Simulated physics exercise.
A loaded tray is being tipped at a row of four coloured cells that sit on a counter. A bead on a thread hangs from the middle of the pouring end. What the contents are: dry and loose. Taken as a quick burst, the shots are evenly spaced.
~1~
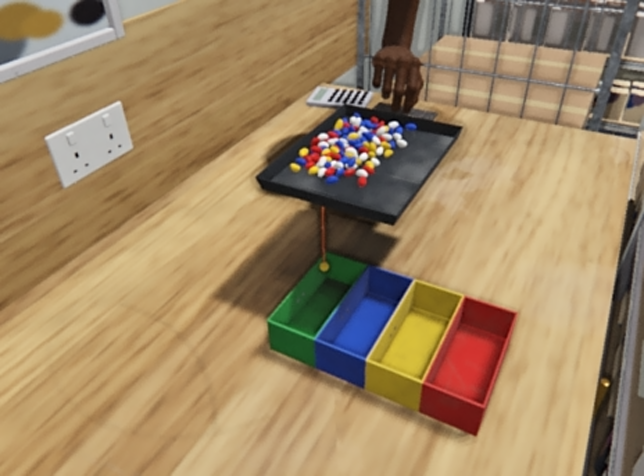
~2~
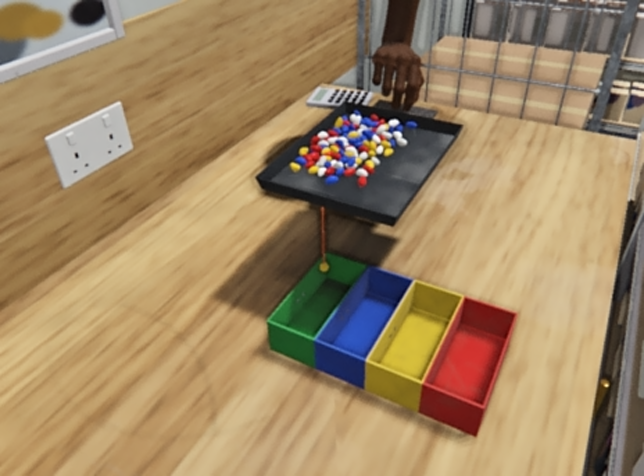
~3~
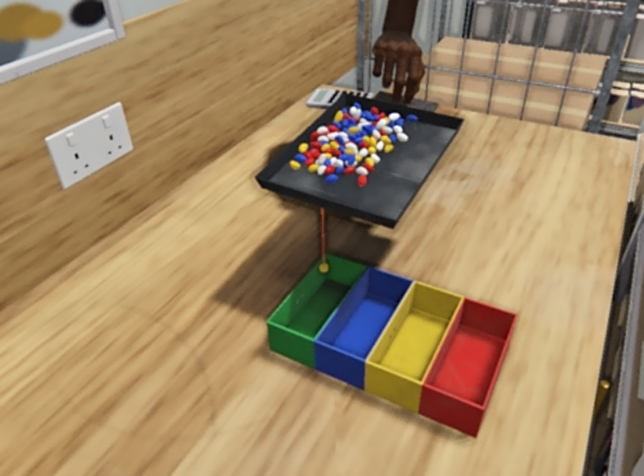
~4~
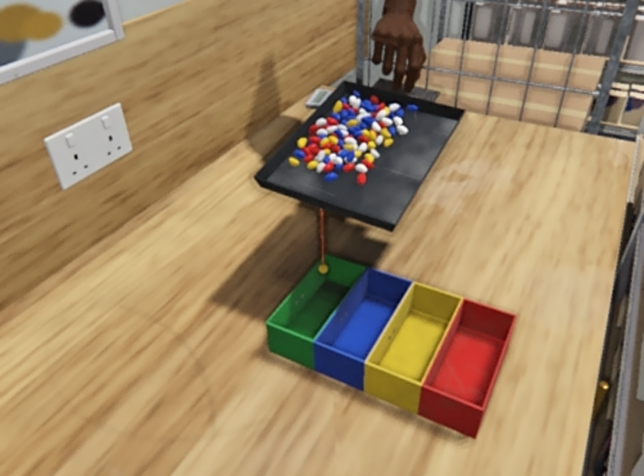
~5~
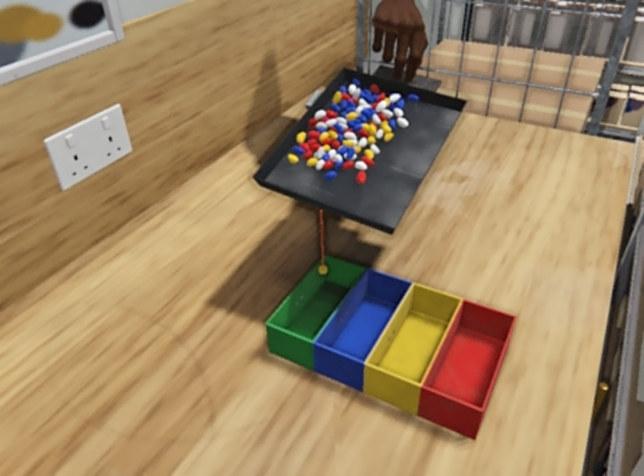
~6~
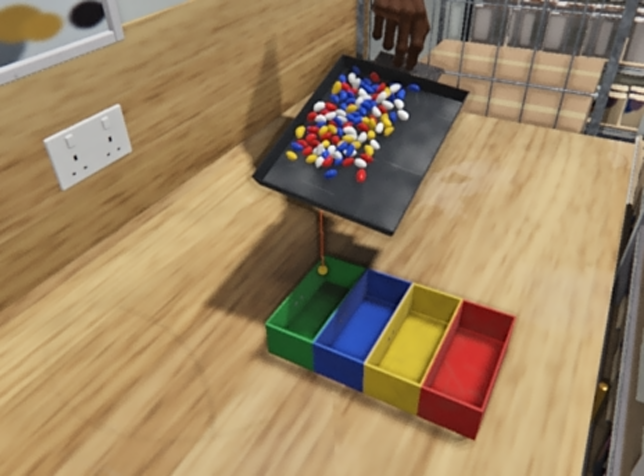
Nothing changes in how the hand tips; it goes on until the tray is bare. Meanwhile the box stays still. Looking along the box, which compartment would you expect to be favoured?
I would expect the blue compartment to be favoured.
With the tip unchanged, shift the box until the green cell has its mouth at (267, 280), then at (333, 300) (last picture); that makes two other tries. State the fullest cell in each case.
Try 1 - yellow. Try 2 - that blue cell.
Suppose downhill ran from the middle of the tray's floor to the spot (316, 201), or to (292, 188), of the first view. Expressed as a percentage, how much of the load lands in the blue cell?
About 10 % and about 0 %.
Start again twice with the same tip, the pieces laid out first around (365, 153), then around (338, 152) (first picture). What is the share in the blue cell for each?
Share in order: Roughly 70 %, 60 %.
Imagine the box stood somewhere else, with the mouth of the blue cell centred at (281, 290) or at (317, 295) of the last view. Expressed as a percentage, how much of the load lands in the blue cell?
First placement: Some 0 %; second placement: Some 20 %.
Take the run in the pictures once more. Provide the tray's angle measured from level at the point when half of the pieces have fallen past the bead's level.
The tilt is near 95° by then.
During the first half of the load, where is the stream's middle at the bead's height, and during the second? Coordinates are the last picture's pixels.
First near (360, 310), later near (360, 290).
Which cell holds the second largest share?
Number two is that green cell.
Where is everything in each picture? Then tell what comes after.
The first picture shows corners of the pouring end near (261, 176) and (394, 212), level; middle of the load near (356, 143), jelly beans; bead on its thread near (324, 267); green cell near (292, 341); blue cell near (340, 361); yellow cell near (393, 383); red cell near (451, 406).
The second picture shows corners of the pouring end near (260, 176) and (394, 214), level; middle of the load near (356, 141).
The third picture shows corners of the pouring end near (260, 176) and (394, 216), tipped barely, lowest at the right corner; middle of the load near (356, 137).
The fourth picture shows corners of the pouring end near (259, 176) and (393, 220), tipped a little, lowest at the right corner; middle of the load near (355, 129).
The fifth picture shows corners of the pouring end near (258, 176) and (392, 224), tipped clearly, lowest at the right corner; middle of the load near (355, 122).
The sixth picture shows corners of the pouring end near (257, 175) and (392, 228), tipped clearly, lowest at the right corner; middle of the load near (354, 115); green cell near (290, 345); blue cell near (338, 365); yellow cell near (391, 386); red cell near (449, 410).
Shortly afterwards, tray tipped steeply; the bulk on the tray; only a few in the blue cell; only a few in the green cell; a little falling or outside the box.
Next, tray tipped past a quarter turn; a little on the tray; near half in the blue cell; a little in the green cell; a little in the yellow cell; near a quarter falling or outside the box.
Some moments later, tray tipped past a quarter turn; near two thirds in the blue cell; near a quarter in the green cell; a little in the yellow cell; only a few falling or outside the box.
In the end, tray tipped past a quarter turn; near two thirds in the blue cell; near a quarter in the green cell; a little in the yellow cell; none at all in the red cell; only a few outside the box.
